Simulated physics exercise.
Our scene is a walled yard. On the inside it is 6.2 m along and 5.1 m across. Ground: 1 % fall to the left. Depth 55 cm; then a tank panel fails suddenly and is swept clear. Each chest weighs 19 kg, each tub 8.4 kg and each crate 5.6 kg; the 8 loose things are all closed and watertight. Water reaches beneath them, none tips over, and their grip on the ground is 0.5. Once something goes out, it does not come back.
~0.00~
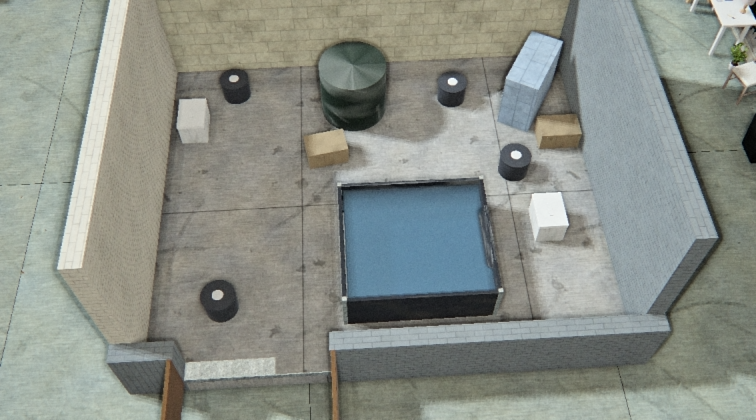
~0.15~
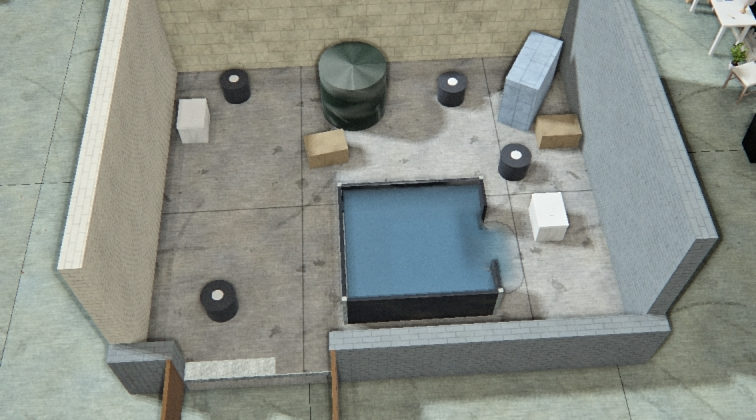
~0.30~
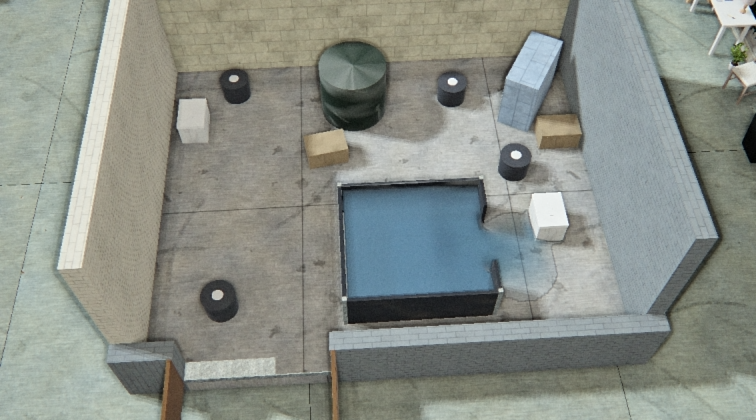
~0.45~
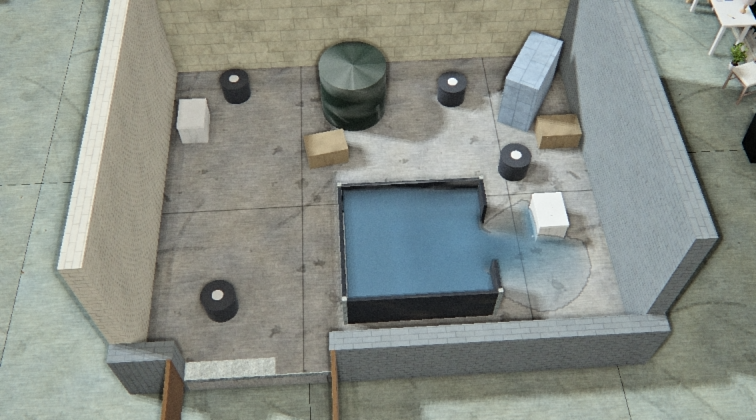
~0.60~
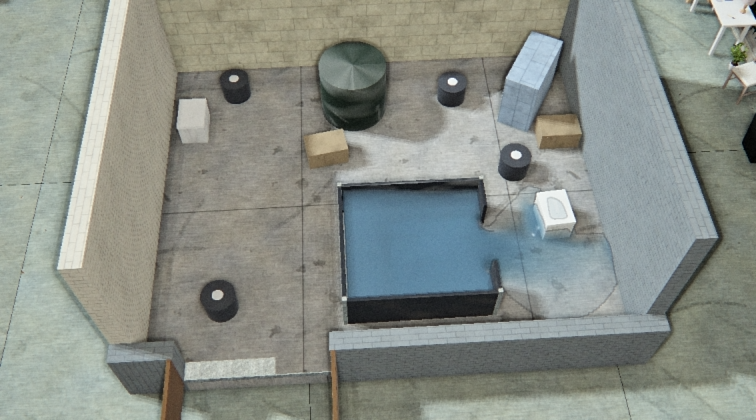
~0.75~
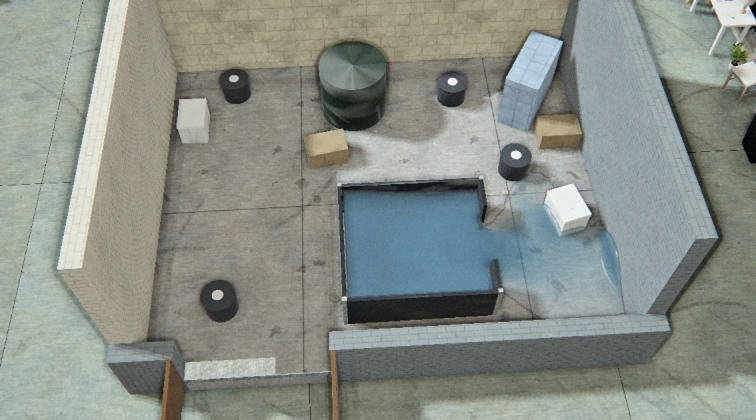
At first, blue water sits inside a dark square basin in a walled yard scattered with boxes and dark round tubs. Water then pours through a gap in the basin's right side and spreads across the floor, reaching the white box and pushing it slightly right while the other objects stay put.
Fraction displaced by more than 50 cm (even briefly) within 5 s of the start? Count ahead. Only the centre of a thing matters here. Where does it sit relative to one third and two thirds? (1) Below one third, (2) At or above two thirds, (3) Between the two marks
1.
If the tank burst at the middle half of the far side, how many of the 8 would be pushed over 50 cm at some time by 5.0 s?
The answer then is 5.
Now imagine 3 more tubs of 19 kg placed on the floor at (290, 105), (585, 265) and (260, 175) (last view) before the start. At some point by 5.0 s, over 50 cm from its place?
First falls shy, second exceeds it, third falls shy.
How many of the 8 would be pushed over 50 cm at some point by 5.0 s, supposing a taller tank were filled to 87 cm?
That would give 5.
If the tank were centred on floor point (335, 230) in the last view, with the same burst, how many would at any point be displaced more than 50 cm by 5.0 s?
Result: 3 of them.
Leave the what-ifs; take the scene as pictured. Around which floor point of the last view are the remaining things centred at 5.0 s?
(359, 150).
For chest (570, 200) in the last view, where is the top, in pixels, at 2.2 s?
Somewhere near (563, 132) in the last view.
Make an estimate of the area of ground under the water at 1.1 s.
About 7.5 m2.
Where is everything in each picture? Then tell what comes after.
The first frame shows a chest at (551, 209), on the bottom; a tub at (453, 82), on the bottom; water covers 3.2 m2; 0 of 8 have shifted.
The second frame shows a chest at (551, 209), on the bottom; a tub at (453, 82), on the bottom; water covers 3.6 m2; 0 of 8 have shifted.
The third frame shows a chest at (551, 209), on the bottom; a tub at (453, 82) rests on the ground; 4.2 m2 under water; 0 of 8 have shifted.
The fourth frame shows a chest at (551, 209), on the bottom; a tub at (453, 82), on the bottom; water covers 4.9 m2; 0 of 8 have shifted.
The fifth frame shows a chest at (557, 207) rests on the ground, 9 cm from its start; a tub at (453, 82) rests on the ground; water covers 5.6 m2; 1 of 8 have shifted.
The sixth frame shows a chest at (570, 202), on the bottom, 30 cm from its start; a tub at (453, 82), on the bottom; 6.2 m2 under water; 1 of 8 have shifted.
After 1.1 s 1 of 8 are over 50 cm from their spots; 0 afloat.
After 2.2 s 1 of 8 are over 50 cm from their spots; 1 afloat.
After 3.5 s 2 of 8 are over 50 cm from their spots; 1 afloat.
After 5.0 s 2 of 8 are over 50 cm from their spots, and 2 have been at some point; 1 afloat.
